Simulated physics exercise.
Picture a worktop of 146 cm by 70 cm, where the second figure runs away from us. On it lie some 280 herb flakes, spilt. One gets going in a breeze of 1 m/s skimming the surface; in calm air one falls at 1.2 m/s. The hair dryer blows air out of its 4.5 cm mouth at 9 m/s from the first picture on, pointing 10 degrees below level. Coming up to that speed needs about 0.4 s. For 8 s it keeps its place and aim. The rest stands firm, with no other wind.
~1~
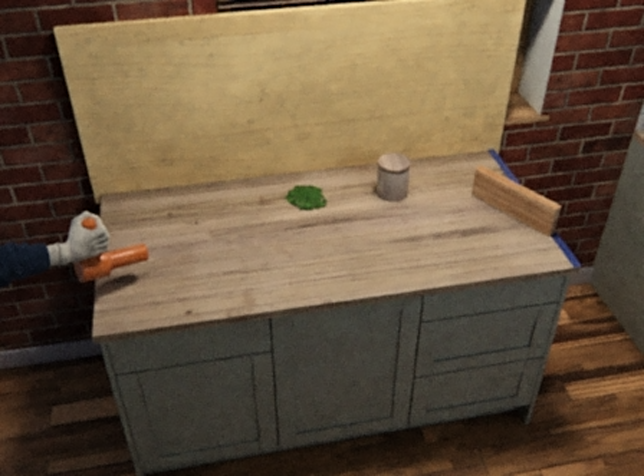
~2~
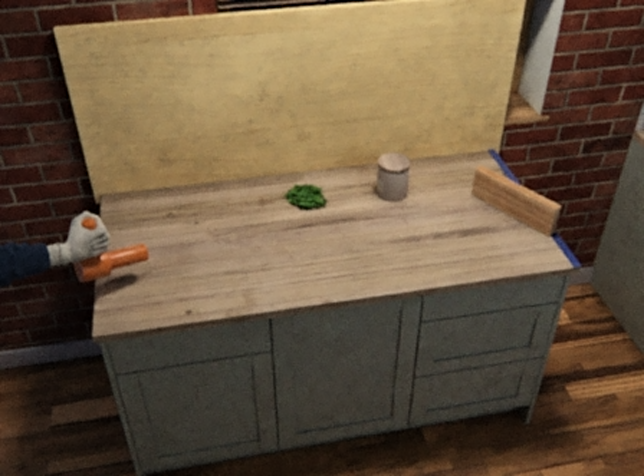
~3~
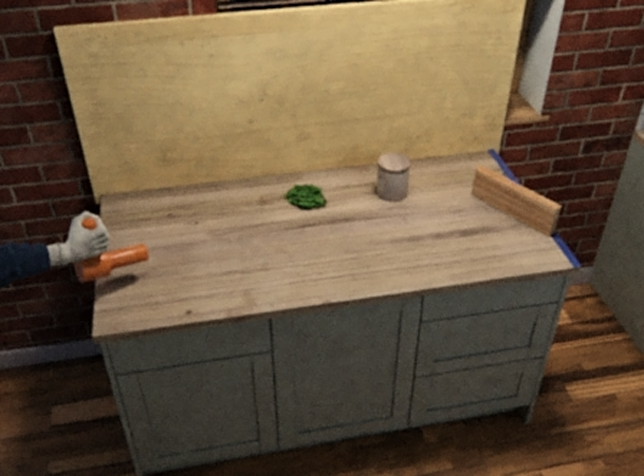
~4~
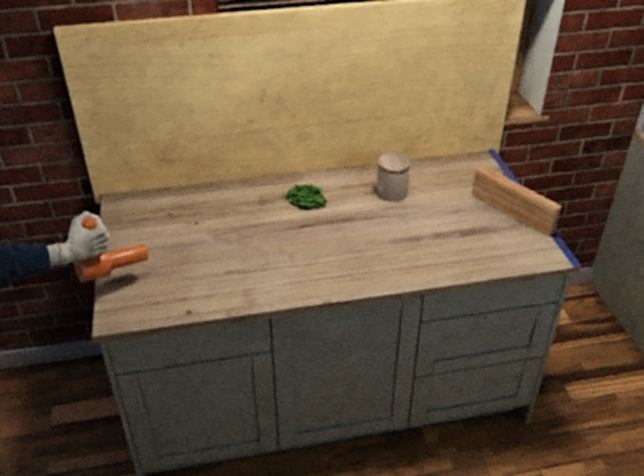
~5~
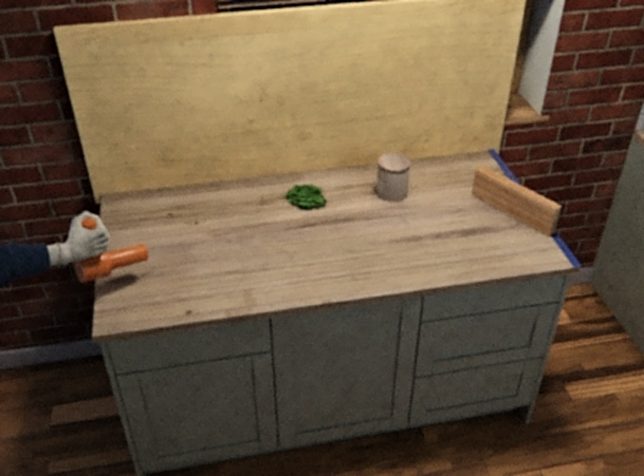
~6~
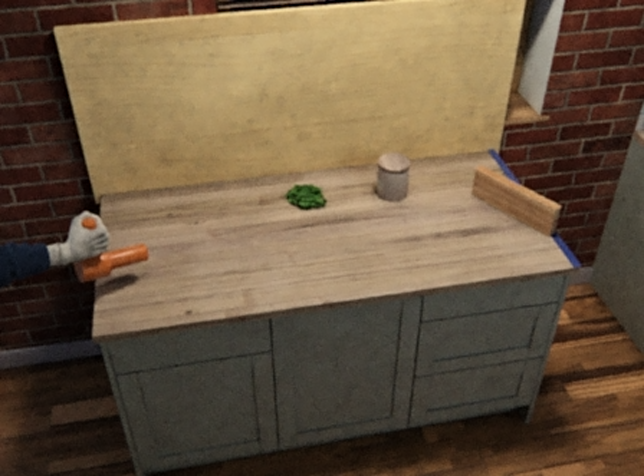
On a wooden worktop, a gloved hand holds an orange dryer while green flakes lie still.
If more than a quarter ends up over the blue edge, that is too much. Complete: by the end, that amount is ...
Reached.
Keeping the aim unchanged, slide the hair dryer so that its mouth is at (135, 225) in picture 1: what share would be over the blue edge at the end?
Outcome: Some 60 in a hundred.
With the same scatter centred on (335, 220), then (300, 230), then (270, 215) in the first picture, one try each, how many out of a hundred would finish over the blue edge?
In turn: 30 per cent, 15 per cent, 90 per cent.
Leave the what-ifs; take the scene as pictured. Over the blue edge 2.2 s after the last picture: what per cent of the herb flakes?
The share is about 100 percent.
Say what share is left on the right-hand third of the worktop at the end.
Roughly 2 in a hundred.
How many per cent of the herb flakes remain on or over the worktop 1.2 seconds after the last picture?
I'd put it near 10 per cent.
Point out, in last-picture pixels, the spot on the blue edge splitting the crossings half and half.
Close to pixel (502, 161).
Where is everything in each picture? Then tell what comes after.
In the first frame, the middle of the herb flakes is near (305, 198), none has stirred yet and the mouth of the hair dryer is at (145, 252).
In the second frame, the middle of the herb flakes is near (305, 196), none has stirred yet and the blue edge is centred on (533, 201).
In the third frame, the middle of the herb flakes is near (305, 196), none has stirred yet, the top of a jar is at (394, 161) and the top of a board is at (517, 186).
In the fourth frame, the middle of the herb flakes is near (305, 196) and none has stirred yet.
In the fifth frame, the middle of the herb flakes is near (305, 196) and none has stirred yet.
In the sixth frame, the middle of the herb flakes is near (305, 196) and none has stirred yet.
Then, 1.2 s after the last picture, 91 % are over the blue edge; 87 % have settled or left.
Then, 2.2 s after the last picture, 96 % are over the blue edge; 96 % have settled or left.
Then, 4.0 s after the last picture, 97 % are over the blue edge; 98 % have settled or left.
Then, 7.6 s after the last picture, at the end, 98 % are over the blue edge.
